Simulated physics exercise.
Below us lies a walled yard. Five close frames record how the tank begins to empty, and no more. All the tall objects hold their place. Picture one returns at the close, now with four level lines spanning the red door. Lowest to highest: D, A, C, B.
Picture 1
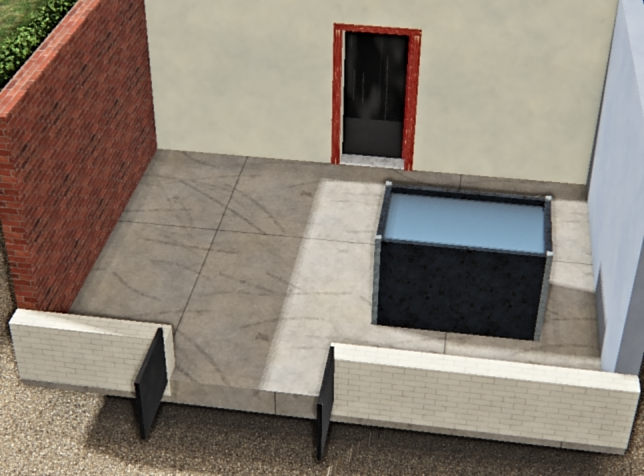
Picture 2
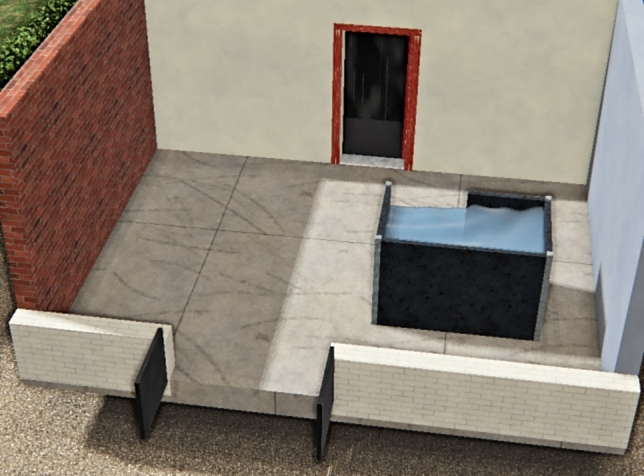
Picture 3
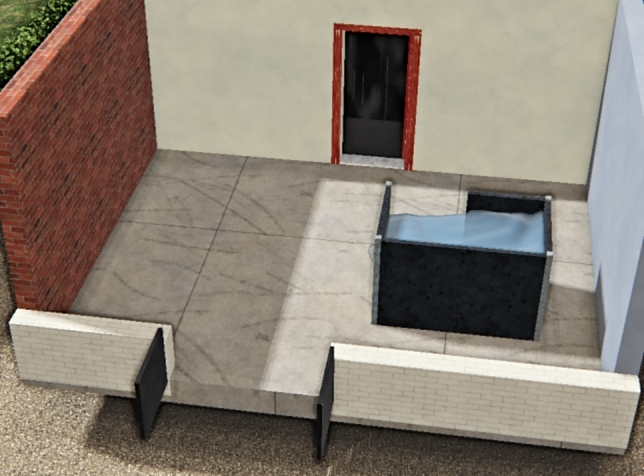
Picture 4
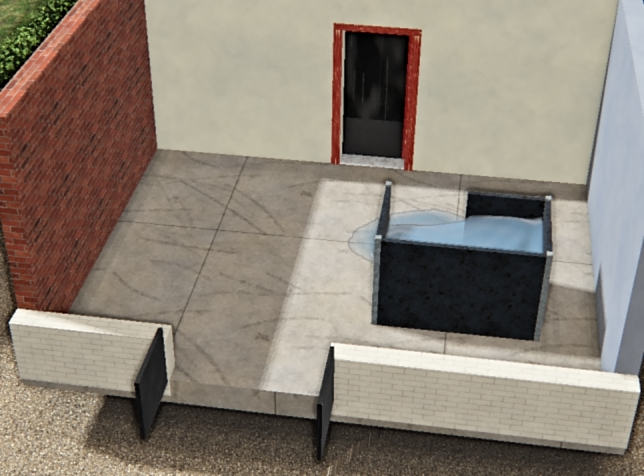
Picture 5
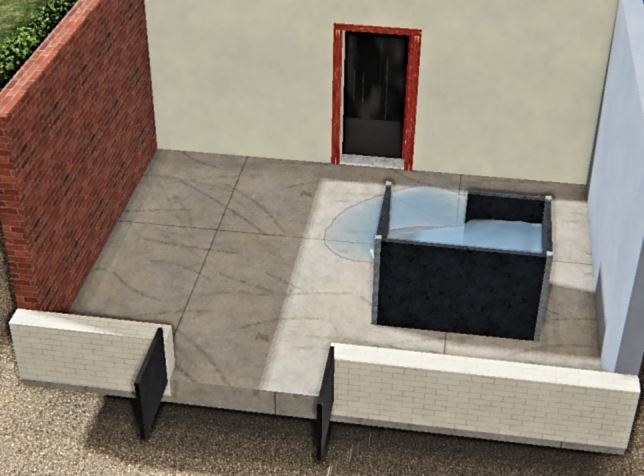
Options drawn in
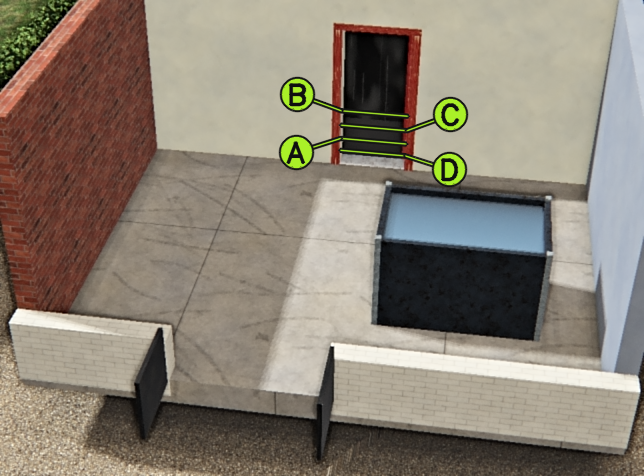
We see a walled yard with a red-framed doorway and a dark tank of still water; part of the tank's back side opens, the water inside sinks unevenly, and a shallow sheet spreads across the paving behind and left.
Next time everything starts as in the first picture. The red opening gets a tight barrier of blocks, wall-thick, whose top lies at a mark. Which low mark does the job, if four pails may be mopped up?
The limit is A.
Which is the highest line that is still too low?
It is D.
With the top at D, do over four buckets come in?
Yes.
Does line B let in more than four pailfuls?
No, not at all.
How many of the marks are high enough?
Three of them.
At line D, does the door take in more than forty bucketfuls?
No, less.
On the marked copy, A at (373, 141); B at (374, 113); C at (373, 127); D at (372, 153); from the bottom up D, A, C, B.
With A, a bucket or two gets in.
With B, nothing gets over.
With C, nothing gets over.
With D, about 12 bucketfuls get in.
